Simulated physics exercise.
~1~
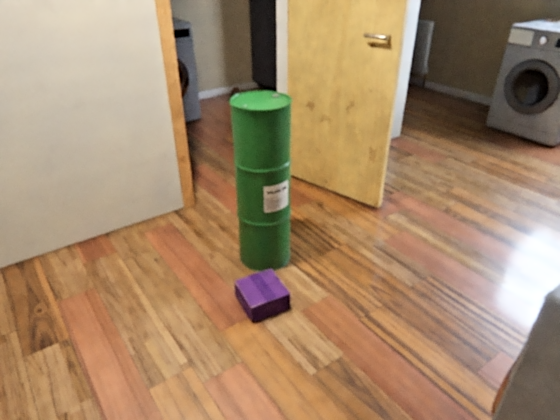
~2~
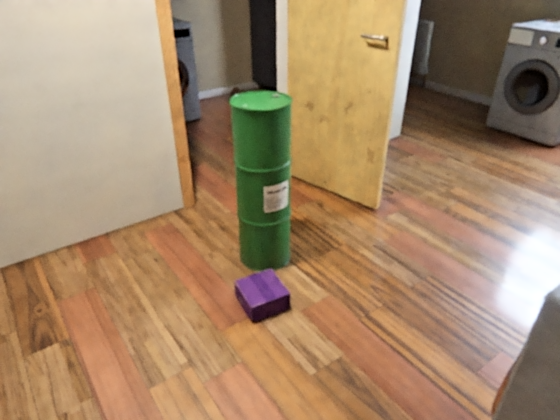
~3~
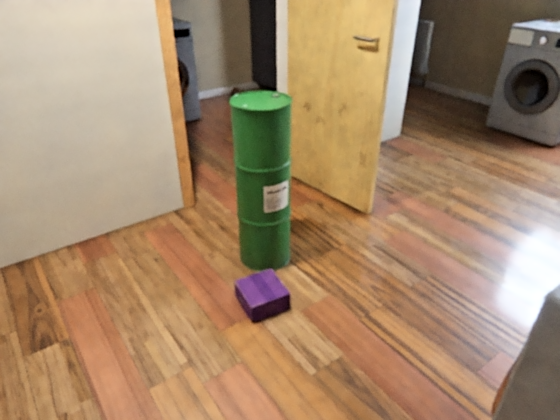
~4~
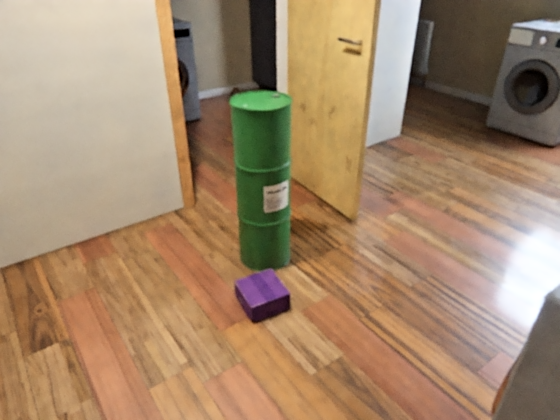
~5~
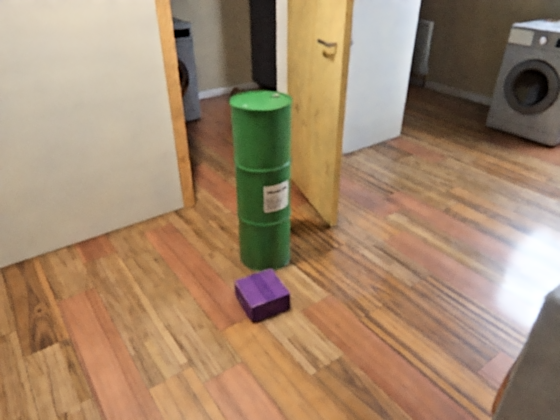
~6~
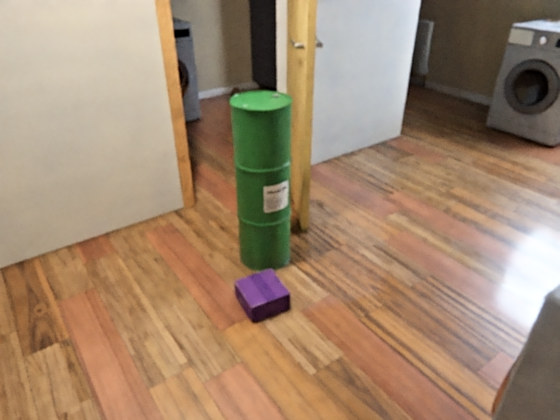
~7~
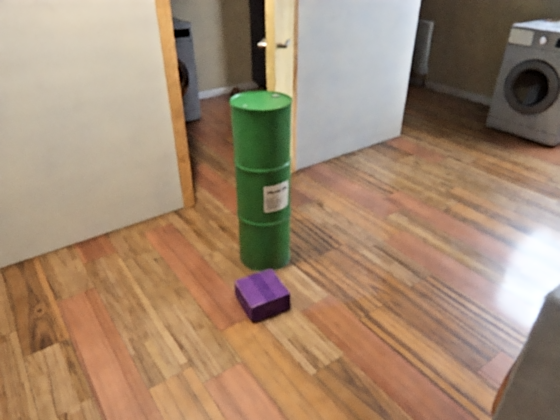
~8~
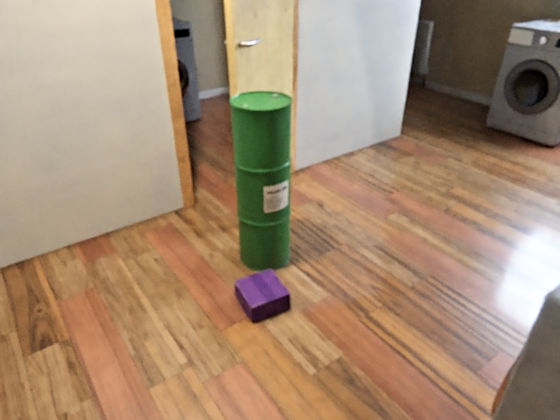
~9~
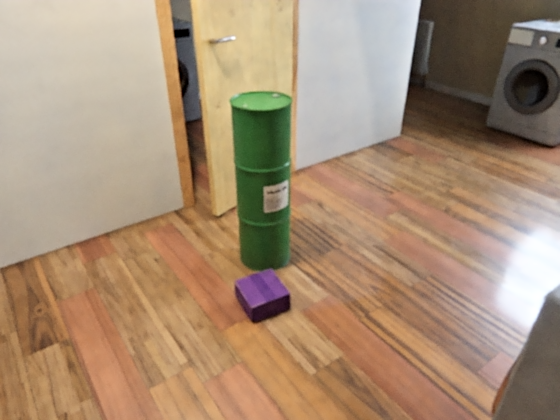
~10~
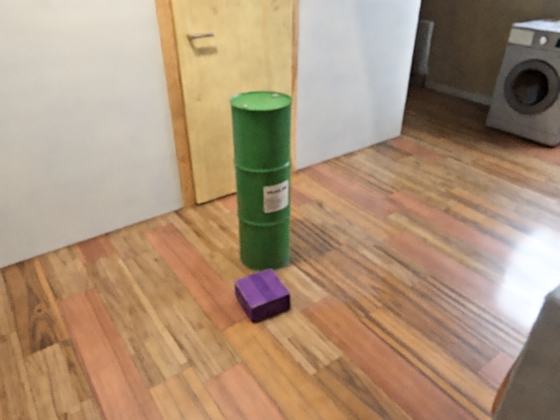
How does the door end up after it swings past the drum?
It ends up fully shut, filling the doorway behind the green drum.
